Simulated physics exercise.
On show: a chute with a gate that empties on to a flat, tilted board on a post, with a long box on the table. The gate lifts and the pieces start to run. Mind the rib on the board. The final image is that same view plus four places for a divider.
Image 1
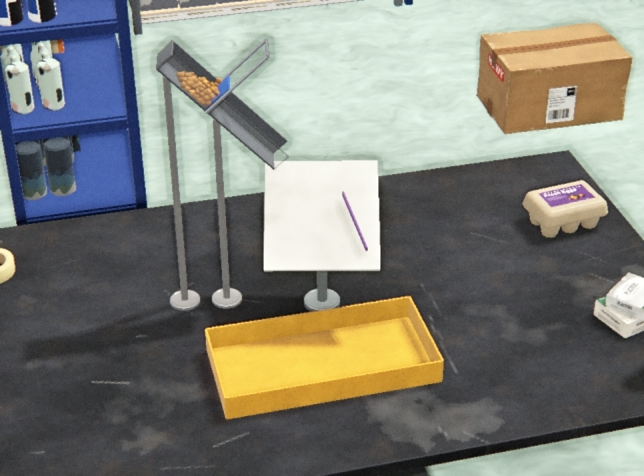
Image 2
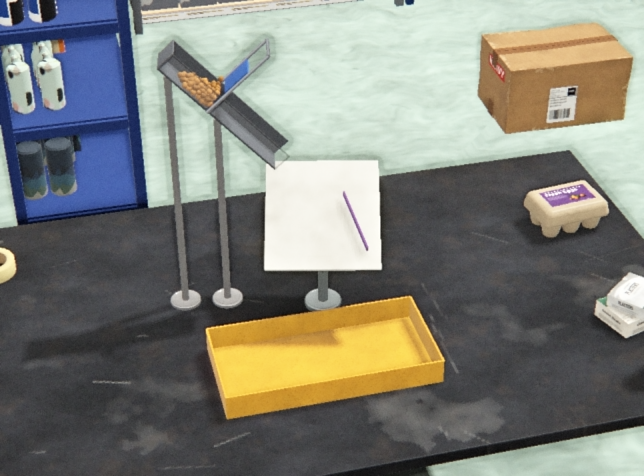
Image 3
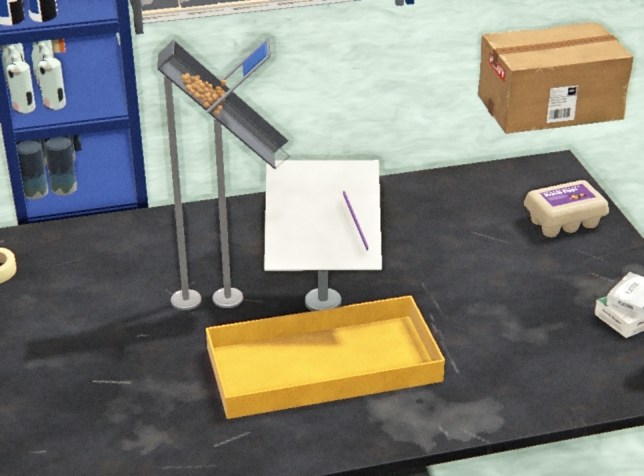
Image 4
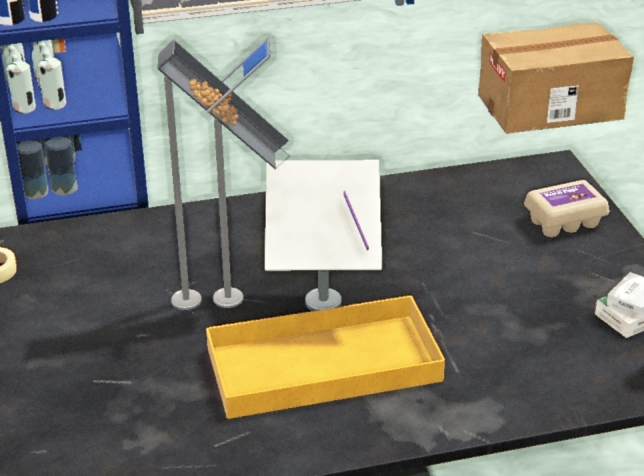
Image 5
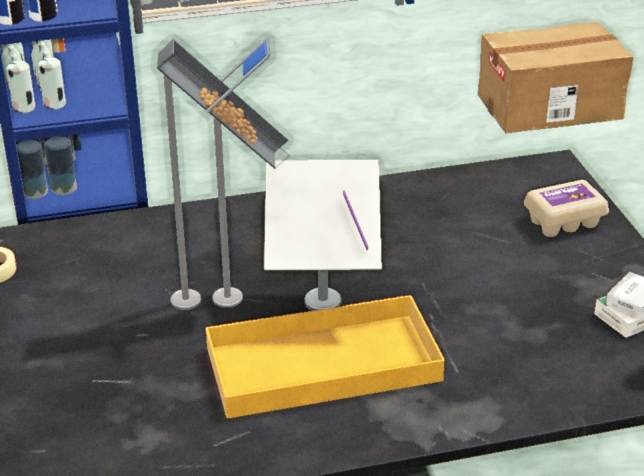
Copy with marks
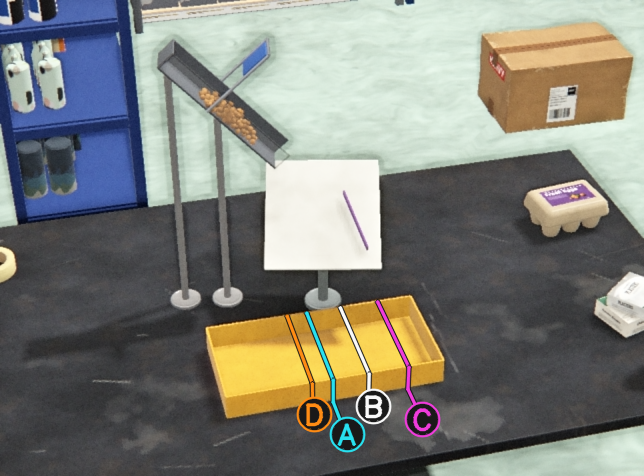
Roasted chickpeas resting behind a blue gate in a raised grey chute began to slide down its slope as the gate lifted, spreading out above a white tilted board and an empty yellow box.
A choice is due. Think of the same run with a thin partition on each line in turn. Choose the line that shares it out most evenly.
Line B does it best.
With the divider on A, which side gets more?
Right.
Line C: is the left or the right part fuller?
Left.
On the marked copy, line A crosses the front rim at (332, 379); line B crosses the front rim at (368, 373); line C crosses the front rim at (408, 366); line D crosses the front rim at (312, 382).
For line A, of what is caught, about a tenth on the left of the divider, almost all on the right.
For line B, of what is caught, roughly a third on the left of the divider, roughly two thirds on the right.
For line C, of what is caught, almost all on the left of the divider, just a few on the right.
For line D, of what is caught, just a few on the left of the divider, almost all on the right.
